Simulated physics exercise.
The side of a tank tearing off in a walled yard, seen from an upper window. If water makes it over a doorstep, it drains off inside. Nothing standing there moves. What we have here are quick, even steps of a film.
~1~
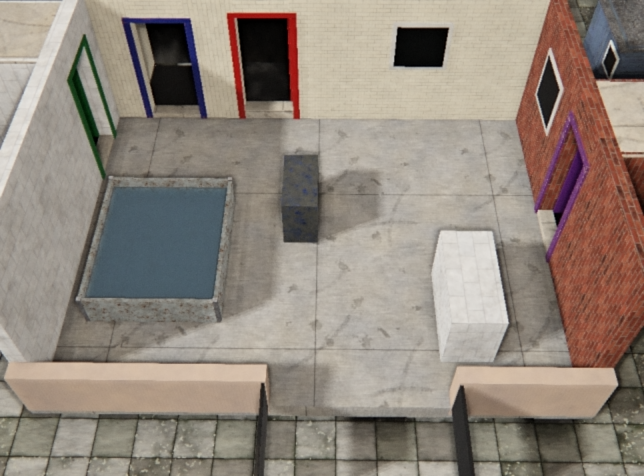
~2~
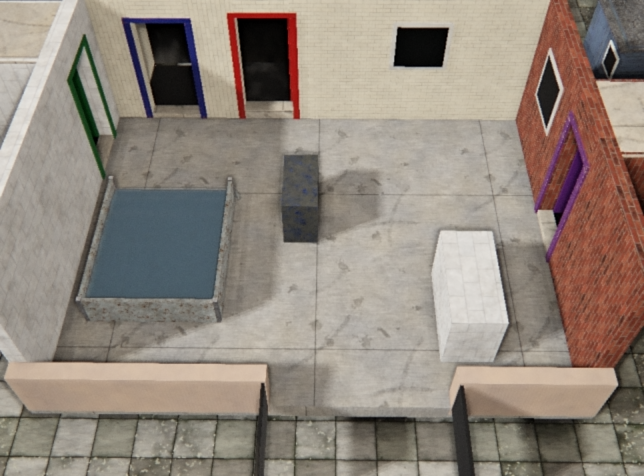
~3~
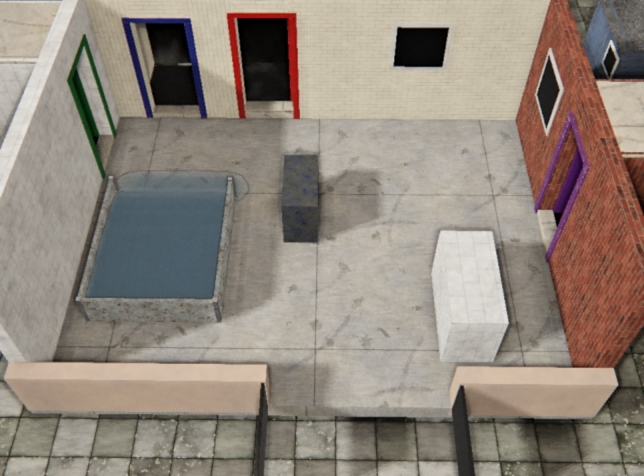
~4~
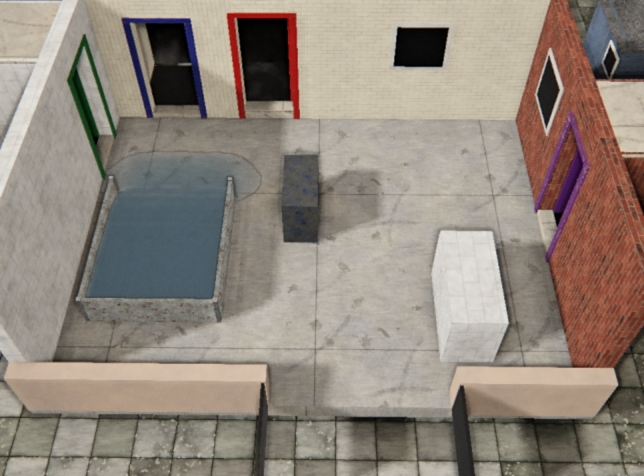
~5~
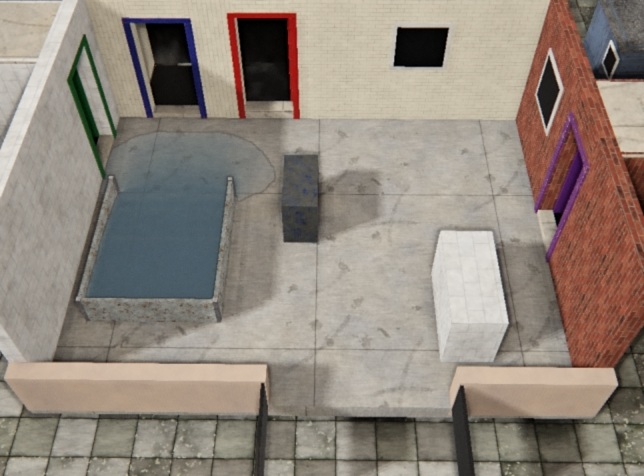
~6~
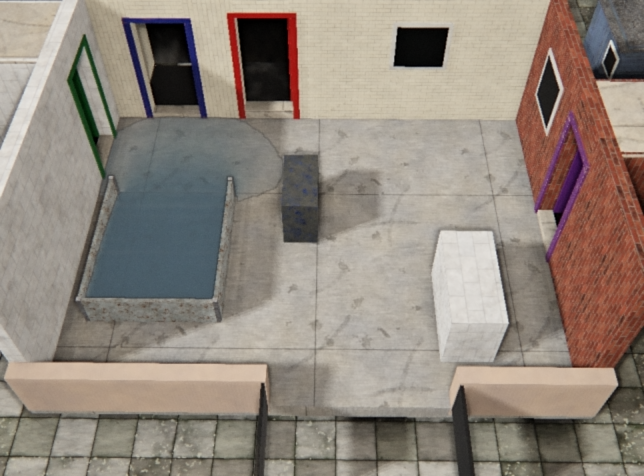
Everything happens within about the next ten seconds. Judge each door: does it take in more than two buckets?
Result: The red door gets two buckets or less inside. The blue door gets more than two buckets inside. The purple door gets two buckets or less inside. The green door gets more than two buckets inside.
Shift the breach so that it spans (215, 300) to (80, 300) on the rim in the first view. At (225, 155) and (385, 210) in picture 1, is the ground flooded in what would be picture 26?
Note: Point one unreached; point two unreached.
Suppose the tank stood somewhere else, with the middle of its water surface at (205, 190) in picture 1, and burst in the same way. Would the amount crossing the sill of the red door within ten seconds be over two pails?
Result for red: It tops the limit.
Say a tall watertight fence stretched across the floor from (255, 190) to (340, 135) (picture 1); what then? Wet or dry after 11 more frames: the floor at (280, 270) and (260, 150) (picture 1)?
Not wet, soaked.
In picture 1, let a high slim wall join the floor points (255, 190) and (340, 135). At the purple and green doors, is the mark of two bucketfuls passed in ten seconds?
So: Purple falls below the mark; green goes past the mark.
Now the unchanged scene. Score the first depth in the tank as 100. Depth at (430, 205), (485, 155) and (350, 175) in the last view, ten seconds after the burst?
First 8, next 14, last 6 in a hundred.
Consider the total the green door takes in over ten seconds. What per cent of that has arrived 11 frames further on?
About 5 per cent.
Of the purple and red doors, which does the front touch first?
That's the one in red.
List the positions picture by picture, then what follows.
The first frame shows still water in the open tank at (161, 239).
In the second frame, the front is at (236, 195), out from the gap on the open tank's far side.
In the third frame, the front is at (244, 187), out from the gap on the open tank's far side.
In the fourth frame, the front is at (255, 177), out from the gap on the open tank's far side.
In the fifth frame, the front is at (239, 141), out from the gap on the open tank's far side.
In the sixth frame, water pours out on the open tank's far side and has run to (222, 118).
A moment on, water covers 20 % of the floor; the red door wet at the sill, nothing in, the blue door over two buckets in, the purple door not reached, the green door wet at the sill, nothing in.
Next, water covers 20 % of the floor; the red door wet at the sill, nothing in, the blue door far over two buckets in, the purple door not reached, the green door under two buckets in.
Then, water covers 35 % of the floor; the red door wet at the sill, nothing in, the blue door far over two buckets in, the purple door not reached, the green door over two buckets in.
Later, water covers 60 % of the floor; the red door wet at the sill, nothing in, the blue door far over two buckets in, the purple door wet at the sill, nothing in, the green door over two buckets in.
In the end, water covers 85 % of the floor; the red door wet at the sill, nothing in, the blue door far over two buckets in, the purple door wet at the sill, nothing in, the green door far over two buckets in.
